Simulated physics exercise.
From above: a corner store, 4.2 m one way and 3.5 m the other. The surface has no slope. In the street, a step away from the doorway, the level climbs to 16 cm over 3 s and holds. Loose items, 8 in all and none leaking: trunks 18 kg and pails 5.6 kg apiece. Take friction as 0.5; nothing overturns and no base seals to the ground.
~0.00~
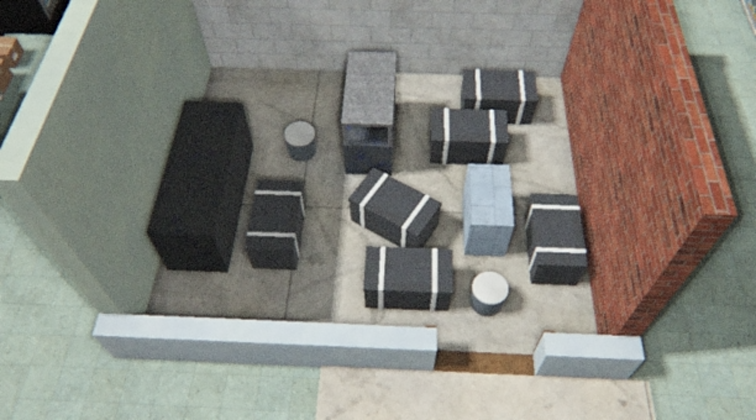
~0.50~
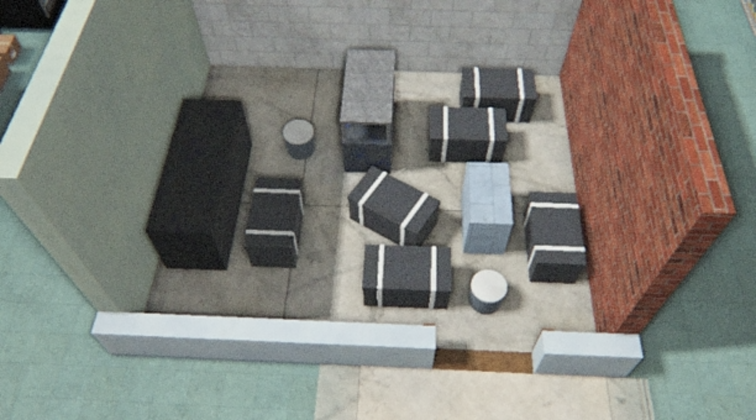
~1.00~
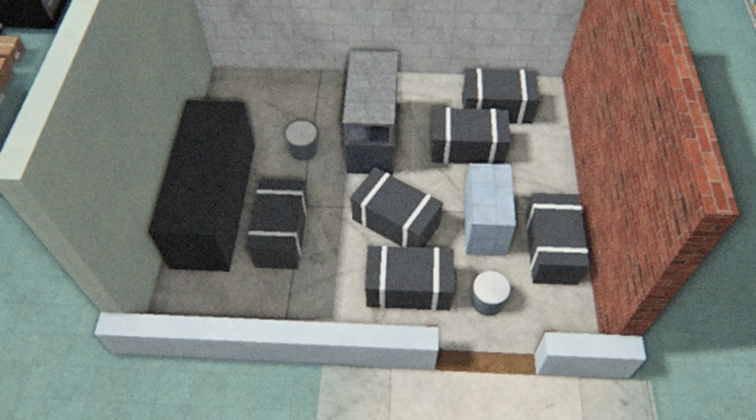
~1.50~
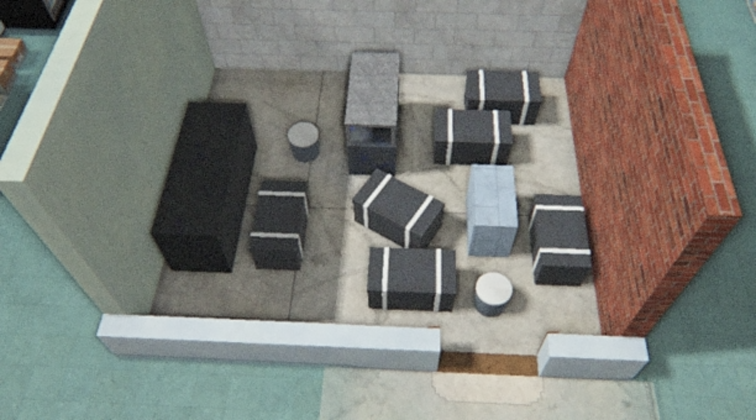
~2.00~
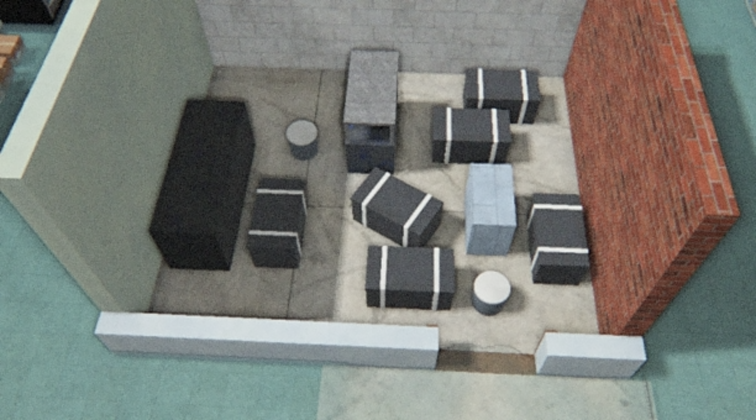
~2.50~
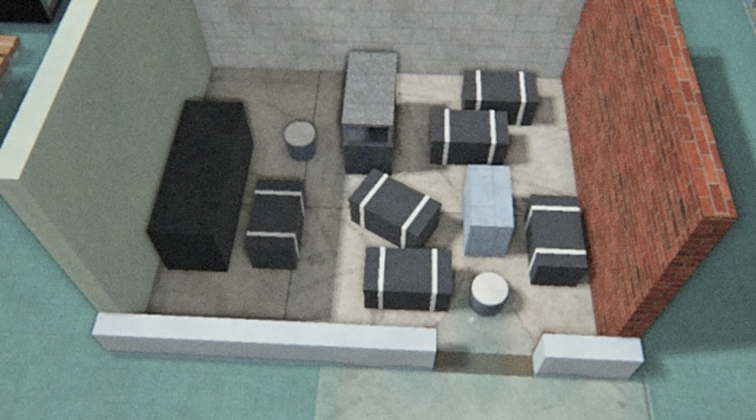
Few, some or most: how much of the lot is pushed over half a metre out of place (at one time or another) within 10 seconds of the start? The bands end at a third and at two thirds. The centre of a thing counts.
It is one to two thirds.
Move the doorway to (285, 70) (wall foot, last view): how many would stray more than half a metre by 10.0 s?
In that case 2 of them.
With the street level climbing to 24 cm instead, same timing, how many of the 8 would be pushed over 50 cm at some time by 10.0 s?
In that case 7 of them.
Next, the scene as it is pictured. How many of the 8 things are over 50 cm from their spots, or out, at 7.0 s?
2 of them.
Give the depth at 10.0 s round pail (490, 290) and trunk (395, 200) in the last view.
Roughly 8 and 5 cm.
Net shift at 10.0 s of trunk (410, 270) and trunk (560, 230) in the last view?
In turn: 60 cm, 150 cm.
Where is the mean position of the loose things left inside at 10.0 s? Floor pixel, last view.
Around (402, 162).
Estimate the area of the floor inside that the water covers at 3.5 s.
Roughly 2.0 m2.
After 3.5 s 0 of 8 are over 50 cm from their spots; 0 afloat.
After 4.5 s 1 of 8 are over 50 cm from their spots; 1 afloat.
After 7.0 s 2 of 8 are over 50 cm from their spots; 1 afloat.
After 10.0 s 5 of 8 are over 50 cm from their spots, and 5 have been at some point; 5 afloat.
